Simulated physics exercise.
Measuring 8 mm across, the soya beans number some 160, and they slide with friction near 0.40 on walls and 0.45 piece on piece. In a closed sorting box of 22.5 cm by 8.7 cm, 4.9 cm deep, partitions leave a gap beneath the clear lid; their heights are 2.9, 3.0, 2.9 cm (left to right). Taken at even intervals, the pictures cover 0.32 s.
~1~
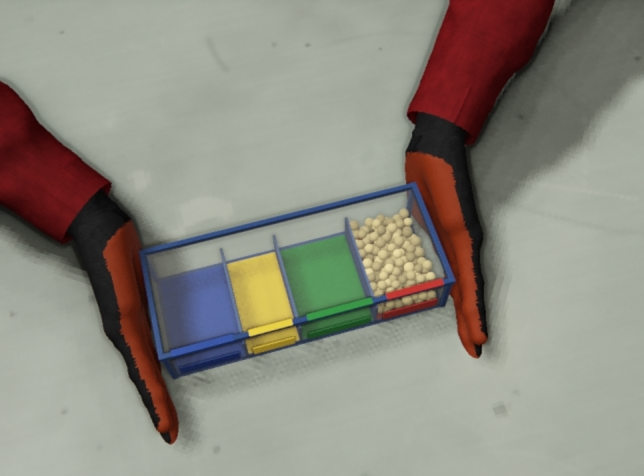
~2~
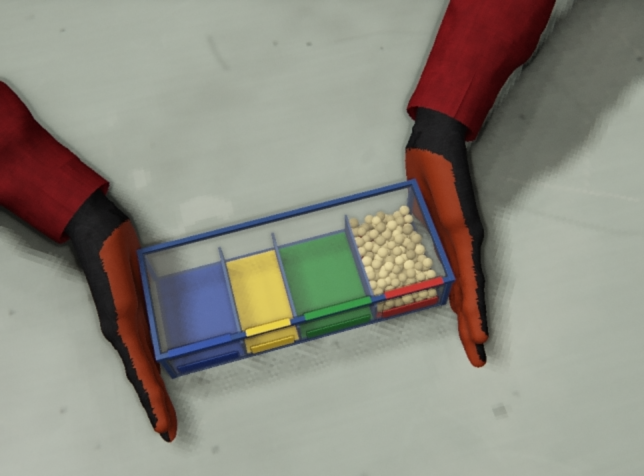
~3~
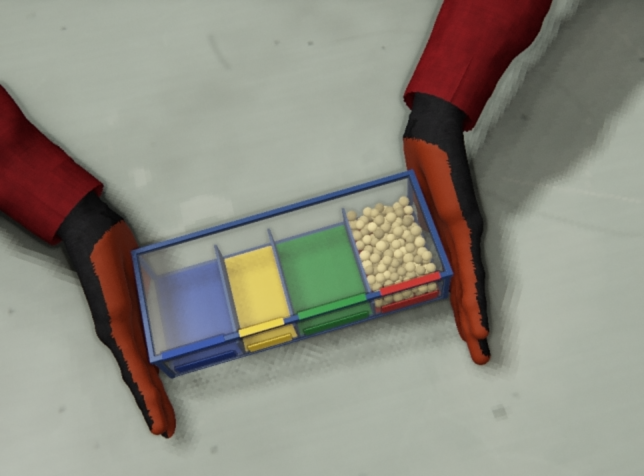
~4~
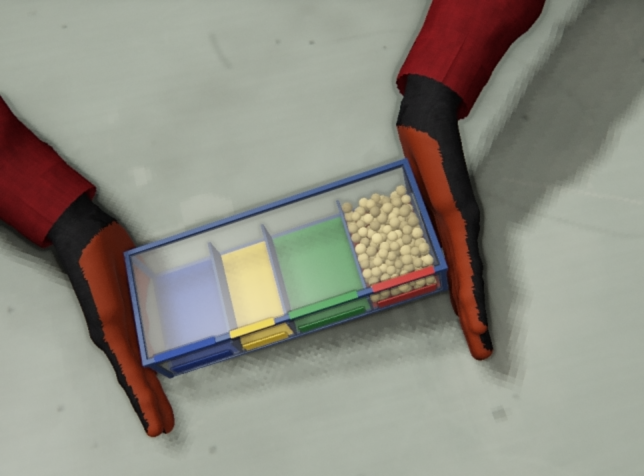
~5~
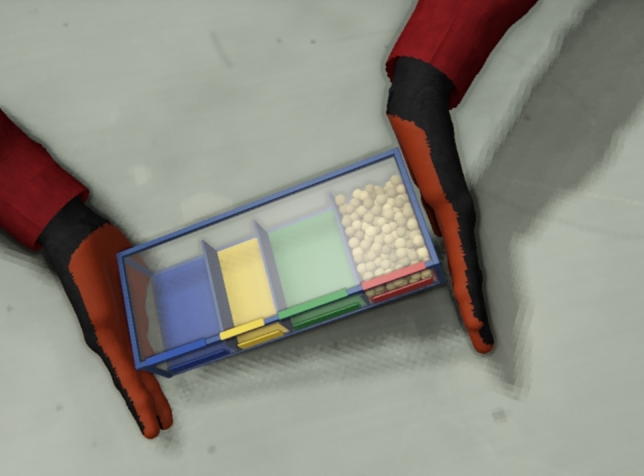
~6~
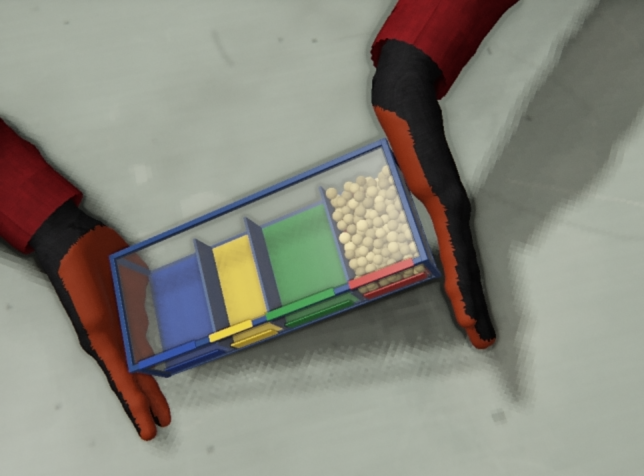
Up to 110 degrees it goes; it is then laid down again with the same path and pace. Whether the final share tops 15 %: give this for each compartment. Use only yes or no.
Red: No; blue: Yes; green: No; yellow: No.
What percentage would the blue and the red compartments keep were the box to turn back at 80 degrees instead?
Blue 25 %; red 45 %.
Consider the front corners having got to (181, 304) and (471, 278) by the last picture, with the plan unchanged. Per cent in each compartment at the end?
The compartments end with red 100 per cent, blue 0 per cent, green 0 per cent and yellow 0 per cent.
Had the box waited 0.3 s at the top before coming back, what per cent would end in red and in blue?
In per cent: Red 0; blue 95.
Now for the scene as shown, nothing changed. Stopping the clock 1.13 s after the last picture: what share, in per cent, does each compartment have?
Red = 20, blue = 45, green = 20, yellow = 15 (percent).
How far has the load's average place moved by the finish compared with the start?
I'd put it at close to 17.0 cm.
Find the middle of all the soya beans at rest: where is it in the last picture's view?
Resting centre estimate: Around (191, 329).
Then, 1.13 s after the last picture, tilt 110 degrees; red 20 %, blue 45 %, green 20 %, yellow 15 %.
Then, 1.88 s after the last picture, tilt 48 degrees; blue 90 %, yellow 5 %.
Then, 2.66 s after the last picture, tilt 0 degrees; blue 90 %, yellow 5 %.
In the end, red 0 %, blue 90 %, green 0 %, yellow 5 %.
